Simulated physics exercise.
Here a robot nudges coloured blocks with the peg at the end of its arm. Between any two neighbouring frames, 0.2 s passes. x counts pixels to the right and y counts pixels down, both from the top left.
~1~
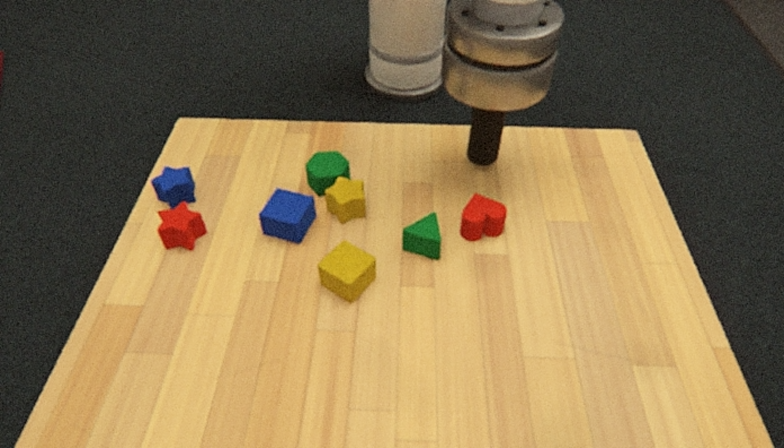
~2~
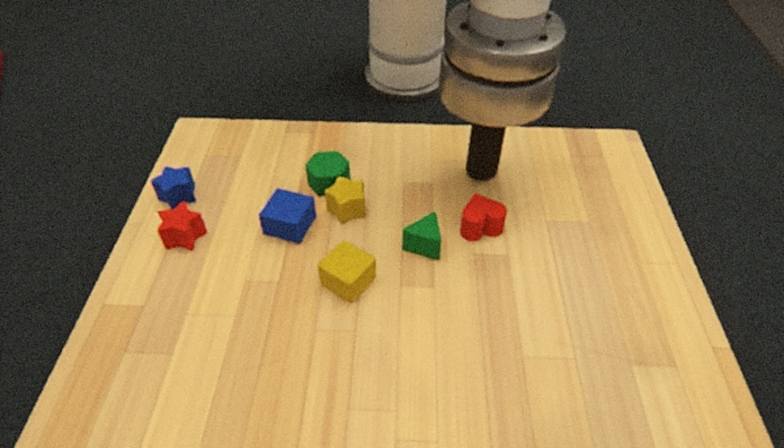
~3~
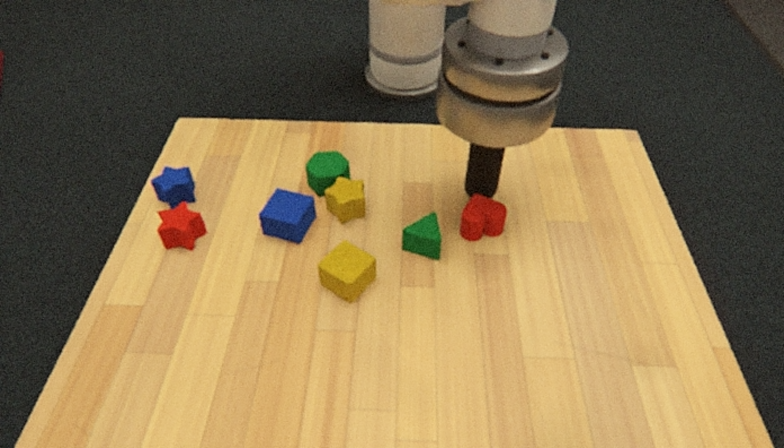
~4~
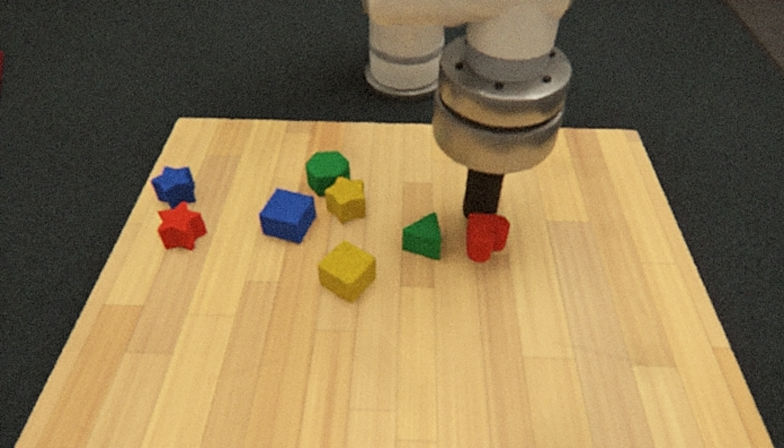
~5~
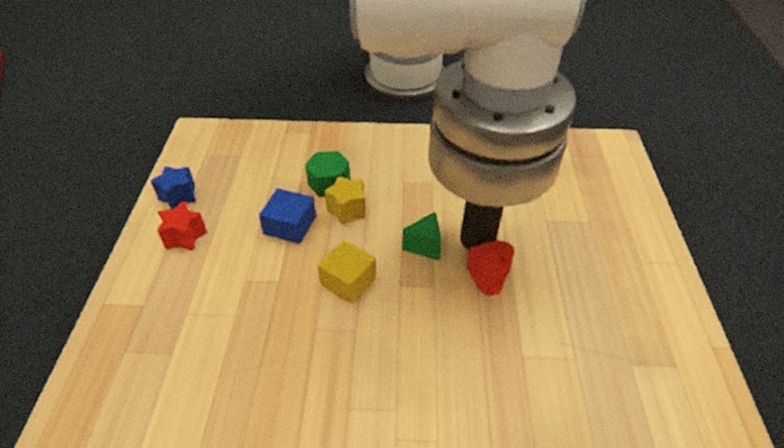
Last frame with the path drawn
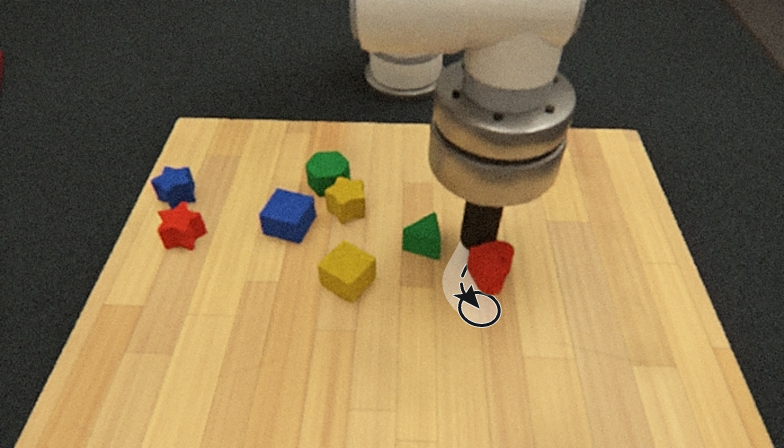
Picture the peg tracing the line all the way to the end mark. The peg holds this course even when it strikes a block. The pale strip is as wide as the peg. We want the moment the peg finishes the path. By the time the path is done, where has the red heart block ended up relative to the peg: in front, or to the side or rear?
Still being pushed.
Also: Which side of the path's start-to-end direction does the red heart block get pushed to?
The answer is left: Facing from the path's start to its end, that's where the red heart block shifts.
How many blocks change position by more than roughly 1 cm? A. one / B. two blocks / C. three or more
Correct choice: A.
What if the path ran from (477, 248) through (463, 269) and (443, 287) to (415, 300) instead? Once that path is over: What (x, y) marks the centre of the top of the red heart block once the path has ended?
I'd guess (495, 274).
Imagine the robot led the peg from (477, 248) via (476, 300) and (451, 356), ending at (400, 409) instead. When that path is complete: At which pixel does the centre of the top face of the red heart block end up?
My prediction: (513, 321).
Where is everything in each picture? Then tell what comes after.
In the first picture, lower end of the peg (482, 157), tops of blocks, green three-sided block (426, 227), red heart block (483, 208).
In the second picture, peg (481, 172), blocks as before.
In the third picture, peg (480, 190), blocks as before.
In the fourth picture, peg (479, 213), red heart block (487, 226).
In the fifth picture, peg (478, 241), green three-sided block (426, 227), red heart block (494, 256).
The drawn path runs from (477, 248) via (467, 267) and (462, 288), ending at (479, 309).
The first path, step by step. Halfway along, peg (463, 270); red heart block (497, 279), turned 35° anticlockwise.
At the end, peg (481, 302); green three-sided block not moved; red heart block (524, 302), turned 65° anticlockwise.
